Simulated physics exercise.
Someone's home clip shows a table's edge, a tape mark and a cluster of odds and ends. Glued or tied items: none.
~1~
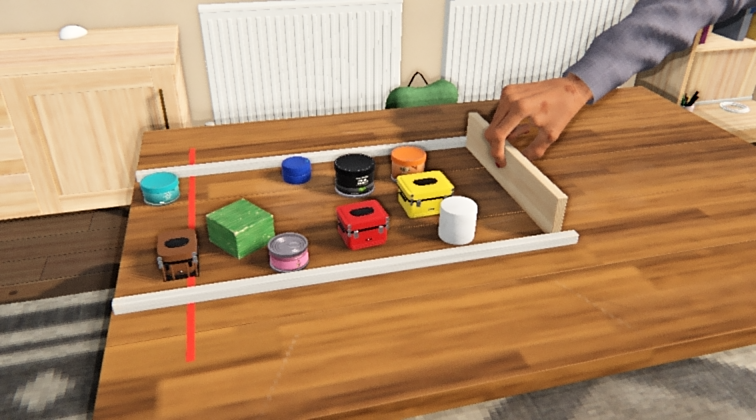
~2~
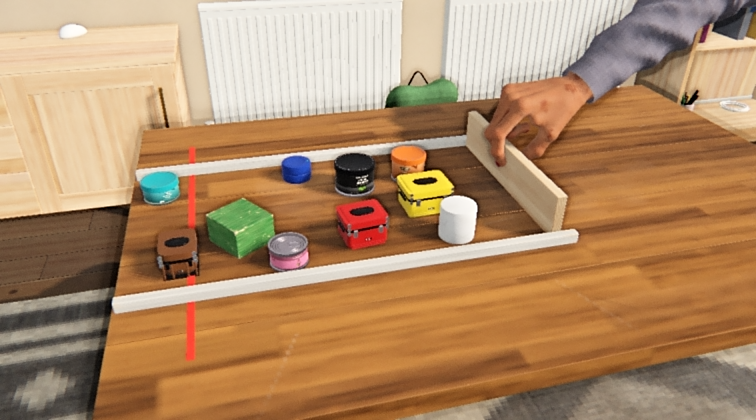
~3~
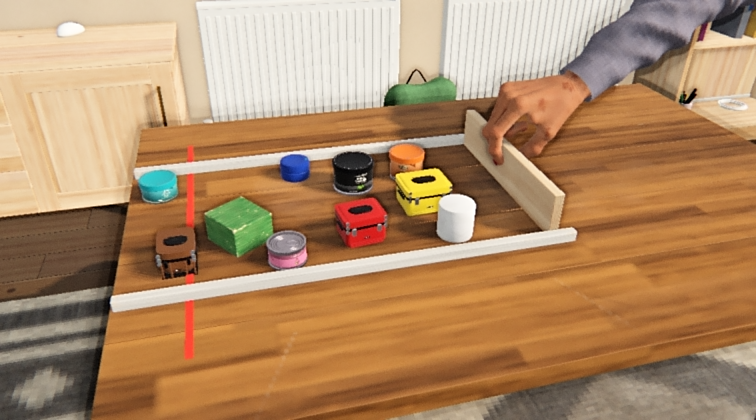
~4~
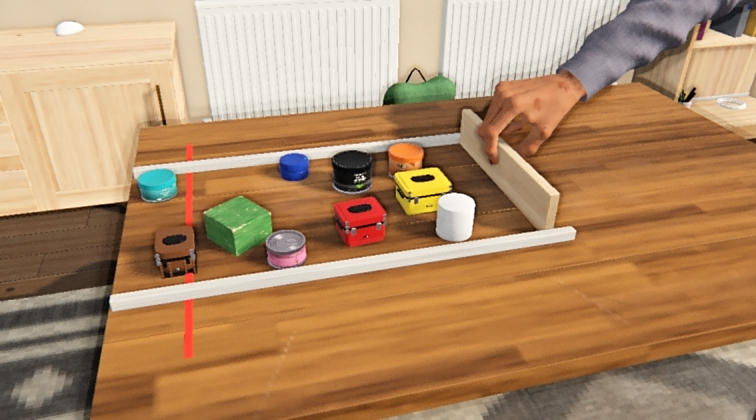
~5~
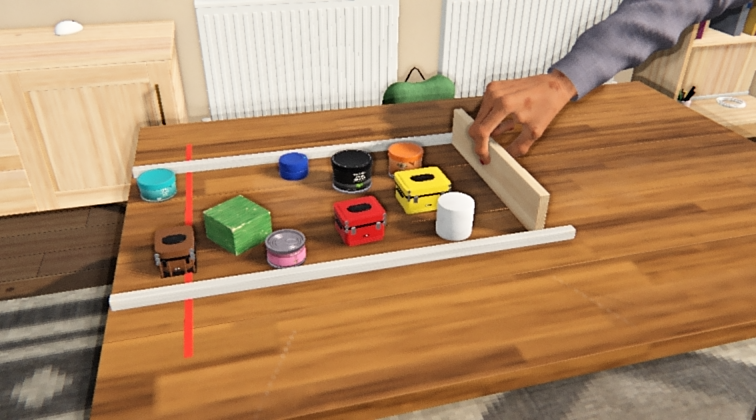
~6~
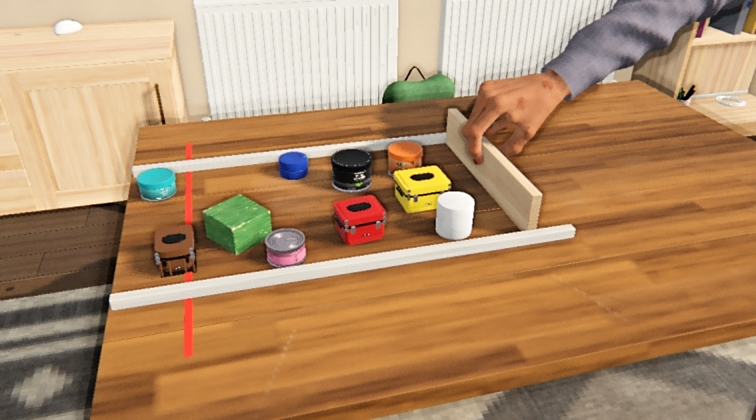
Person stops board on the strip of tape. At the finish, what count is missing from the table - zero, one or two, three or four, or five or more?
Missing: One or two.
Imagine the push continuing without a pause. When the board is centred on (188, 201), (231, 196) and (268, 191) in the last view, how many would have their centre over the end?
In order of the places given, that's 2, 0 and 0.
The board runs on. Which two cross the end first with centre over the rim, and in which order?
Going earliest first, it's the brown case and then the green block.
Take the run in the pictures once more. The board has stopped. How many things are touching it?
5 of them.
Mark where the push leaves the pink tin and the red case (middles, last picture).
First (124, 279), then (159, 245).
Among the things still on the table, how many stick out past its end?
Expected count: 3.
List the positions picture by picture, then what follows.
Turquoise tin (161, 189); brown case (179, 255); green block (241, 228); board (509, 168); tape (192, 227), in the first picture.
Brown case (179, 254); black tin (355, 175), in the second picture.
Green block (239, 226); white lid (456, 218), in the third picture.
Turquoise tin (158, 186); blue lid (294, 167), in the fourth picture.
Brown case (177, 251); yellow case (422, 191), in the fifth picture.
Turquoise tin (157, 185); brown case (176, 251); green block (238, 224); board (487, 165); tape (189, 222), in the sixth picture.
Early on, none off yet; turquoise tin at rest near (157, 185); brown case at rest near (176, 251); green block at rest near (238, 224).
A while later, none off yet; turquoise tin at rest near (157, 185); brown case at rest near (176, 251); green block travelled a little near (217, 224).
Finally, the number that fall off is one or two; lost, green block and brown case.
